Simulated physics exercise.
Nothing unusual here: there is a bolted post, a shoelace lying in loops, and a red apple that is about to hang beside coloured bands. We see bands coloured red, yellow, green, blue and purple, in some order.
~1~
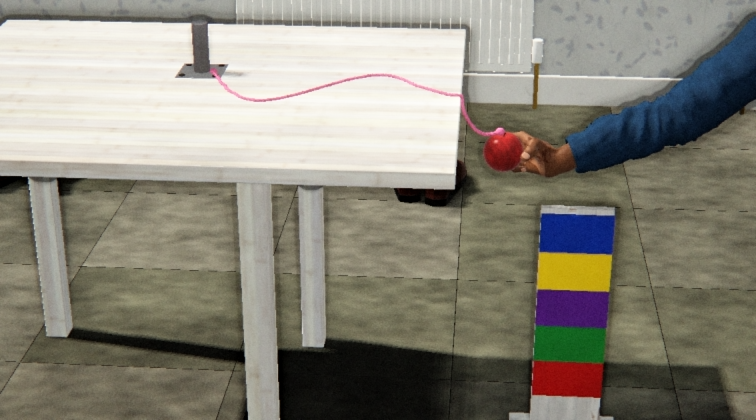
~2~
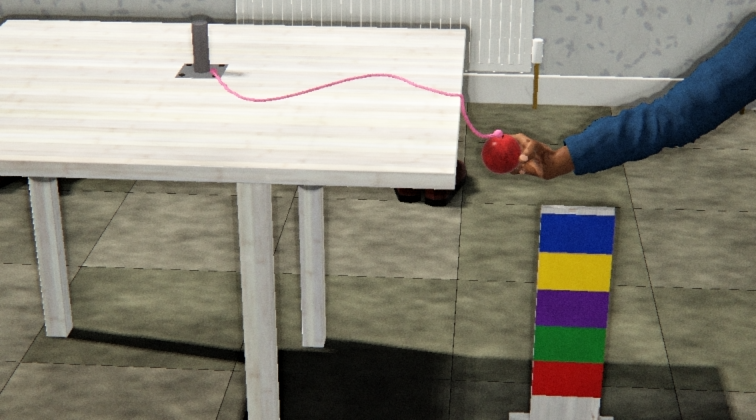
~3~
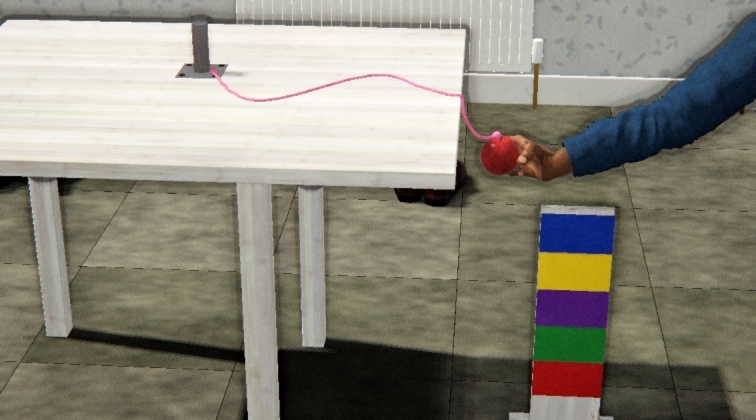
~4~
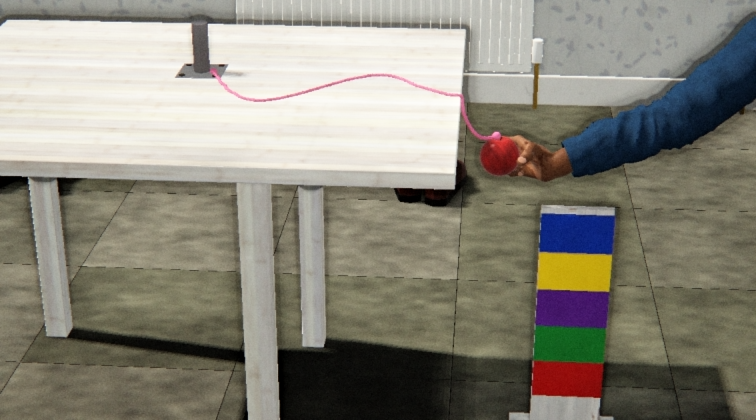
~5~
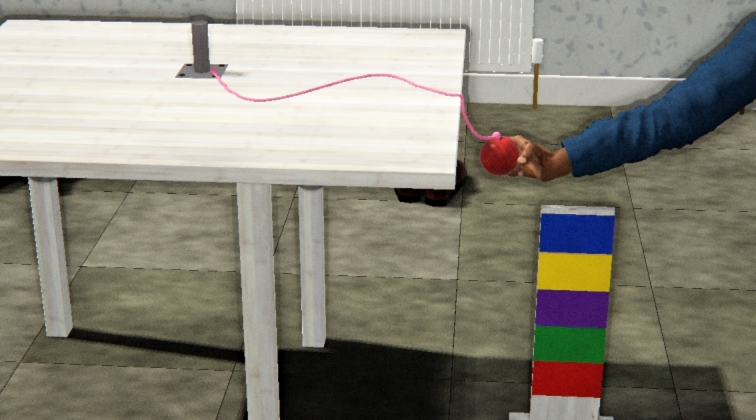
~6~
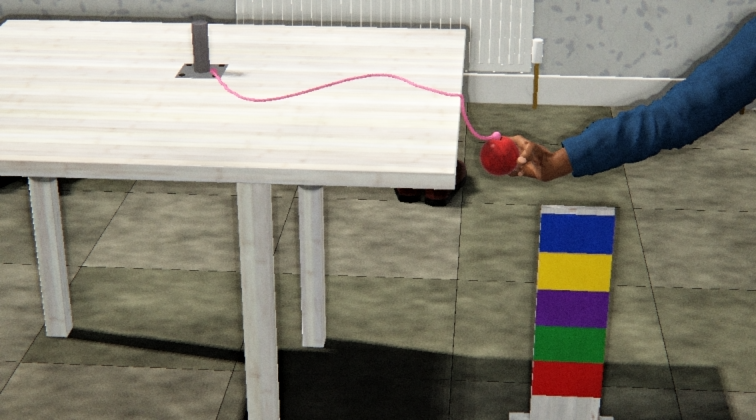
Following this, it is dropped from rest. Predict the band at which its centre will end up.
I predict the yellow band.
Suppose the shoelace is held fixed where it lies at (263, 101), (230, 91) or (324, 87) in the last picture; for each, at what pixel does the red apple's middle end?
For the three tries you'd see (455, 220), (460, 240) and (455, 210).
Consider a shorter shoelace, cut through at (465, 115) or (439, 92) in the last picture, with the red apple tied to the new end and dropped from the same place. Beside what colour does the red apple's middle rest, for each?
In order of the tries: Blue; then no band.
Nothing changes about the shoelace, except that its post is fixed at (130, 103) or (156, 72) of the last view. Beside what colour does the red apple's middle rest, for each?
In turn, blue and then blue.
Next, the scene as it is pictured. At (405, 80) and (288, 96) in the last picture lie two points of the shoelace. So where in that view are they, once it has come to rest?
One finishes at (462, 124) and the other at (344, 85).
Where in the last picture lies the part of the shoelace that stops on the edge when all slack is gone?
(391, 76), approximately.
Soon after, apple near (464, 249); level with yellow.
Then, apple near (462, 266); level with yellow.
At rest, apple near (462, 270); level with yellow. At yellow.
